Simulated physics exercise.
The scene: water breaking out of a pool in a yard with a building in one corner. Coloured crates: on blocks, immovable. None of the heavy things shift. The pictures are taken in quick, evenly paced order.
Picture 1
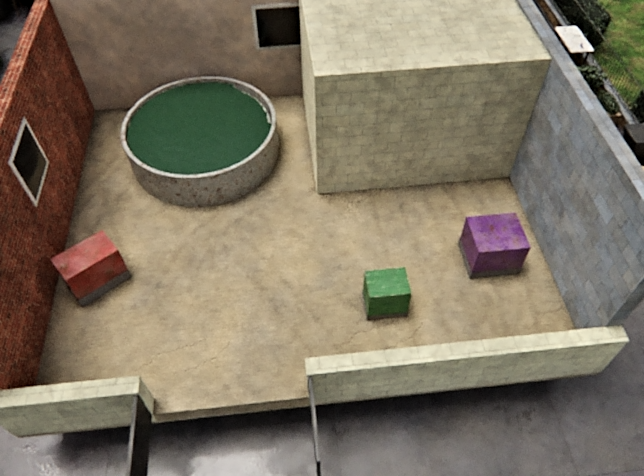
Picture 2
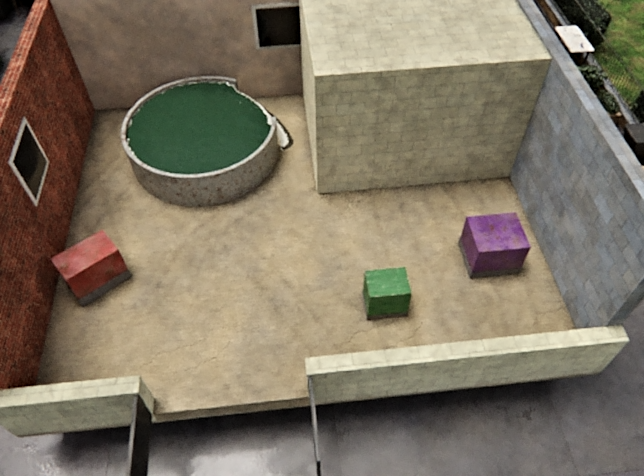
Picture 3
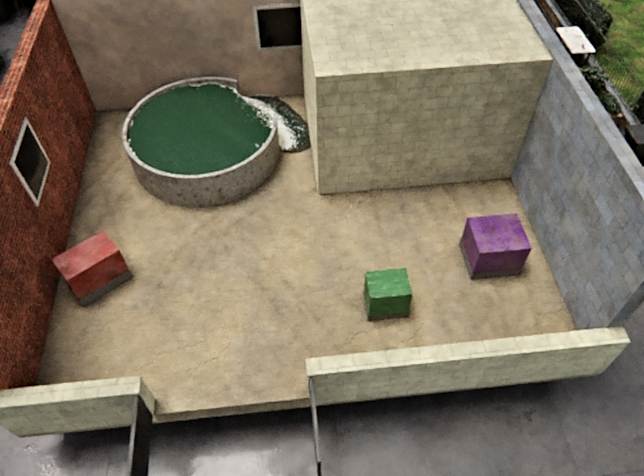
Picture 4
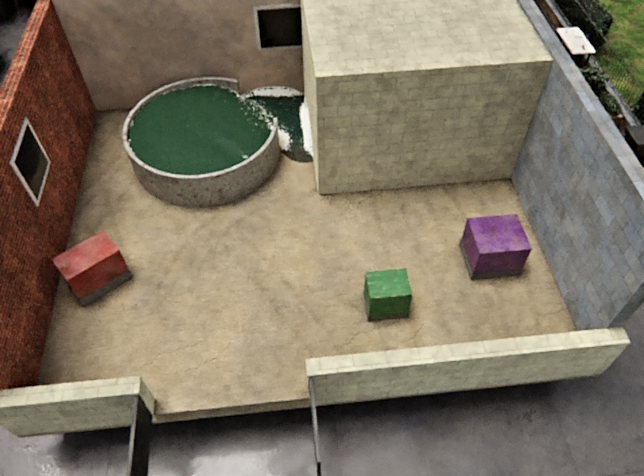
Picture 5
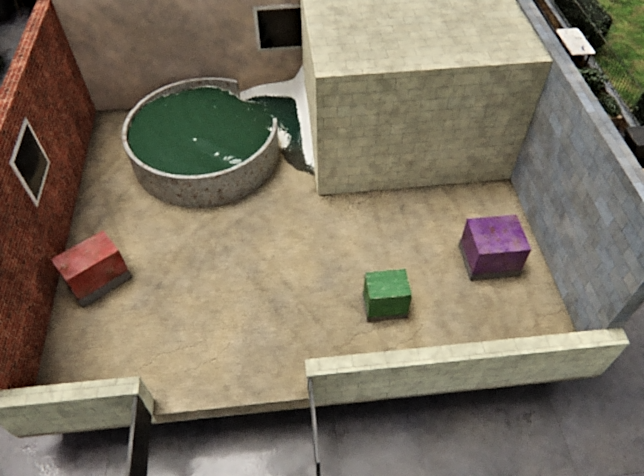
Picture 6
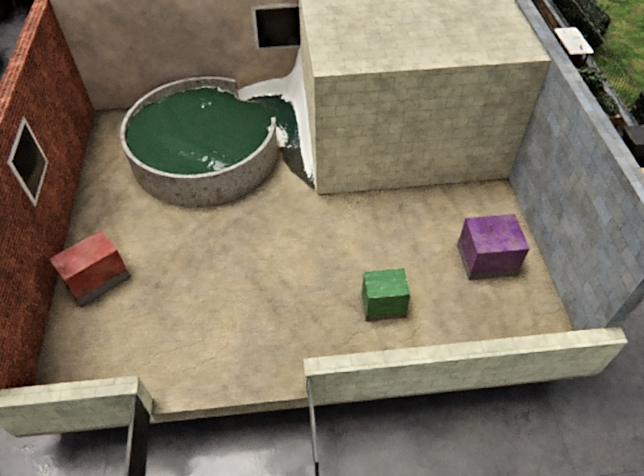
A round pool of green water in a walled yard with coloured crates breaking open, water pouring out against the corner building.
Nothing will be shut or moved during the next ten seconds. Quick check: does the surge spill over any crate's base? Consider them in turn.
Result: Green crate dry, purple crate dry, red crate dry.
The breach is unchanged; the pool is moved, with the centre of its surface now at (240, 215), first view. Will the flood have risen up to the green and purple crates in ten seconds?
Note: Green crate is hit, purple crate is hit.
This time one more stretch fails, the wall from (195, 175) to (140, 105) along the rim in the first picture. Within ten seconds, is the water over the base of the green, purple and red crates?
Result: Green crate gets overtopped, purple crate is left untouched, red crate gets overtopped.
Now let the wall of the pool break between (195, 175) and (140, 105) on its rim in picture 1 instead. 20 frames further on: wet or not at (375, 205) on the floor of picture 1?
Untouched.
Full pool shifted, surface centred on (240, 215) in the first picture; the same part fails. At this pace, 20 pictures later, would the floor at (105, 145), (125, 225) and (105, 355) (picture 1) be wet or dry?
The first spot is inundated, the second not reached, and the third not reached.
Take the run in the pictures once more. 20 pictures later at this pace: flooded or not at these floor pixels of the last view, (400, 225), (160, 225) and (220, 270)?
Point one left clear, point two left clear, point three sodden.
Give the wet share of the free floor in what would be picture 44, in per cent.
By my count, 80 percent.
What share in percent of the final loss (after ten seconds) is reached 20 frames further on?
Around 10 percent.
A moment on, water covers 10 % of the floor; the green crate not reached, the purple crate not reached, the red crate not reached.
Next, water covers 20 % of the floor; the green crate not reached, the purple crate not reached, the red crate not reached.
Then, water covers 55 % of the floor; the green crate water round its plinth, the purple crate not reached, the red crate water round its plinth.
Later, water covers 80 % of the floor; the green crate water round its plinth, the purple crate water round its plinth, the red crate water round its plinth.
In the end, water covers 85 % of the floor; the green crate stayed above the water, the purple crate stayed above the water, the red crate stayed above the water.
